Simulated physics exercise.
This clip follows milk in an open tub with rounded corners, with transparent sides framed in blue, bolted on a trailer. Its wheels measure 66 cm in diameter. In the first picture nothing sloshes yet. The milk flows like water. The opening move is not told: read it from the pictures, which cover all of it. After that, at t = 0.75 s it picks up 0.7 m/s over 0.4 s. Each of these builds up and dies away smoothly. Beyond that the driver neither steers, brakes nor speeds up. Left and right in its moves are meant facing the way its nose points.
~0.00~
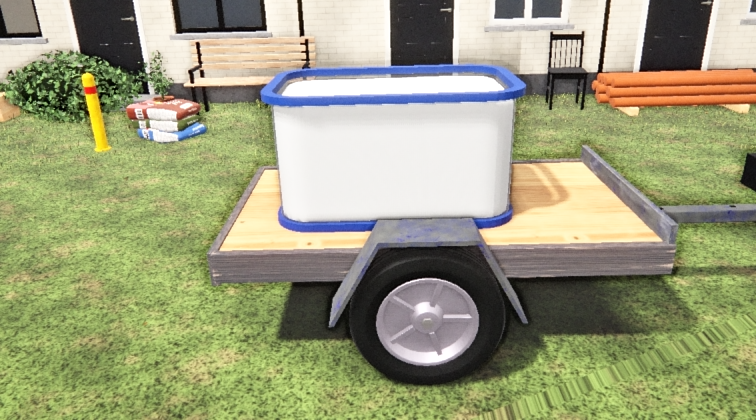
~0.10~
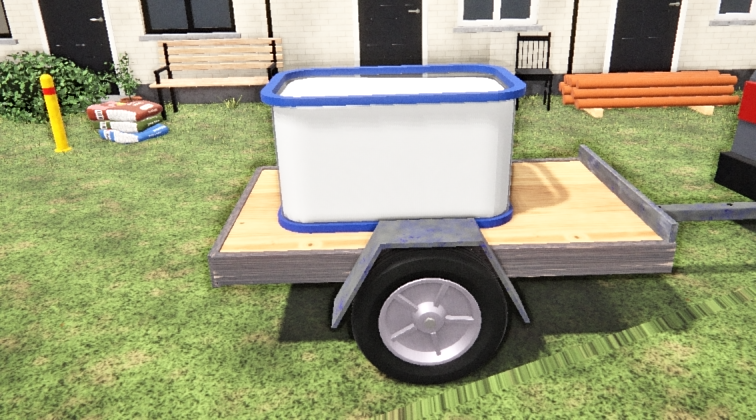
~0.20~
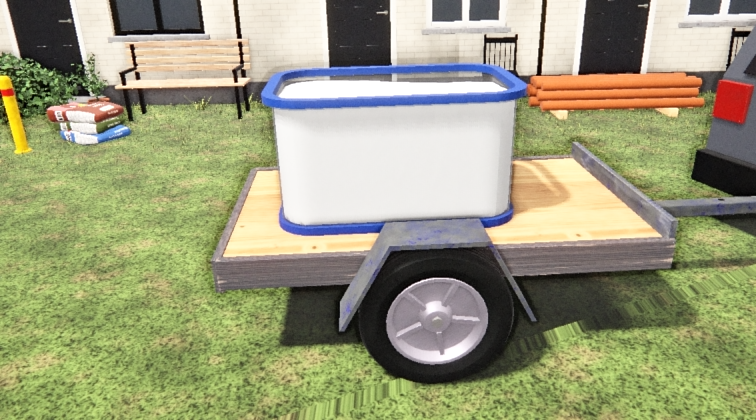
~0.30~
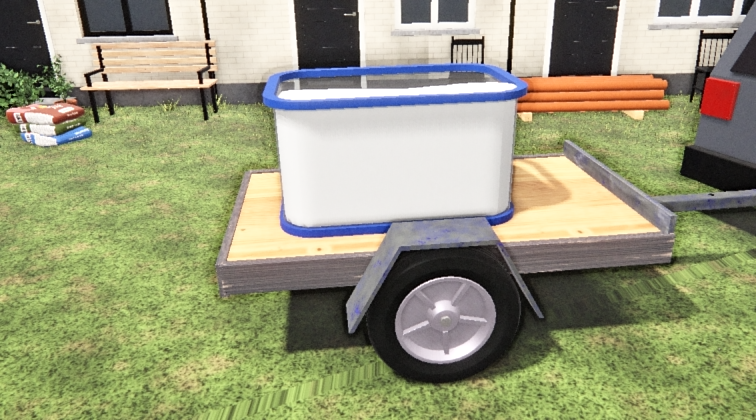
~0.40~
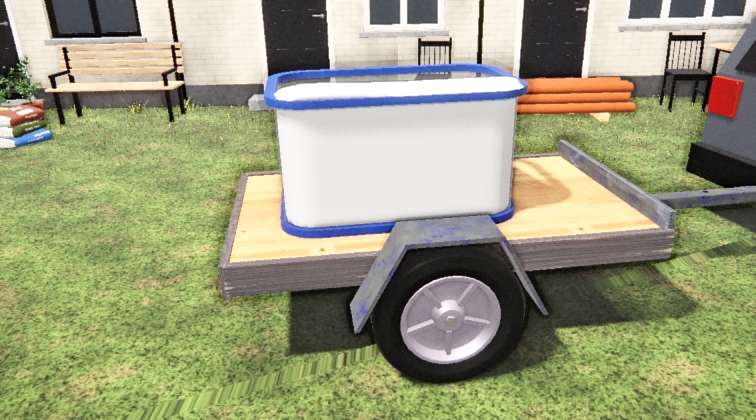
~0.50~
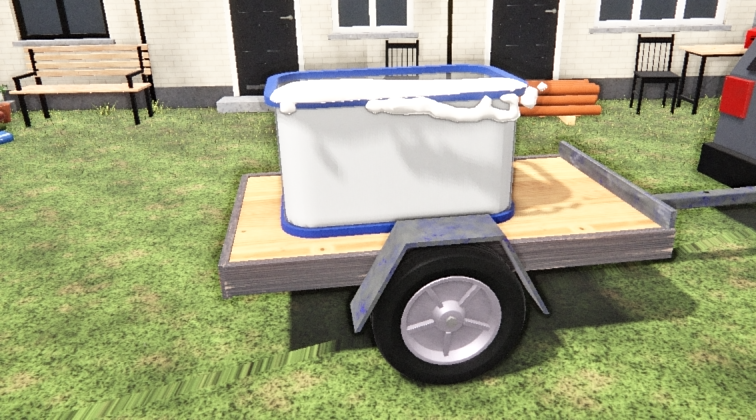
The clip shows a blue-framed open tub of milk on a flat trailer rolling right behind a vehicle, across grass past a bench and stacked pipes, as the milk rises towards the near side and slops over the rim.
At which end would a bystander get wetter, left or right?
More leaves at the left one.
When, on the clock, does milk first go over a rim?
Around 0.7 s.
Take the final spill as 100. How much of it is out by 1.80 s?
About 70 per cent.
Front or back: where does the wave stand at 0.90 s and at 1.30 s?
At the back, then the back.
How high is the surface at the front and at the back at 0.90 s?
Front 52 cm, back 56 cm.
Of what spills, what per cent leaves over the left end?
Some 40 per cent of it.
Then, 0.90 s in, it stands 56 cm high behind and 52 cm in front; 1 per cent has gone over the near side.
Then, 1.30 s in, it stands 64 cm high behind and 42 cm in front; 2 per cent has gone over the near side and the left end.
Then, 1.80 s in, it stands 43 cm high behind and 61 cm in front; 5 per cent has gone over the near side and the left end, a little elsewhere.
Then, 4.14 s in, 7 per cent has gone over the left end and the near side, a little elsewhere; the right end has passed 1 per cent and the left end 3.
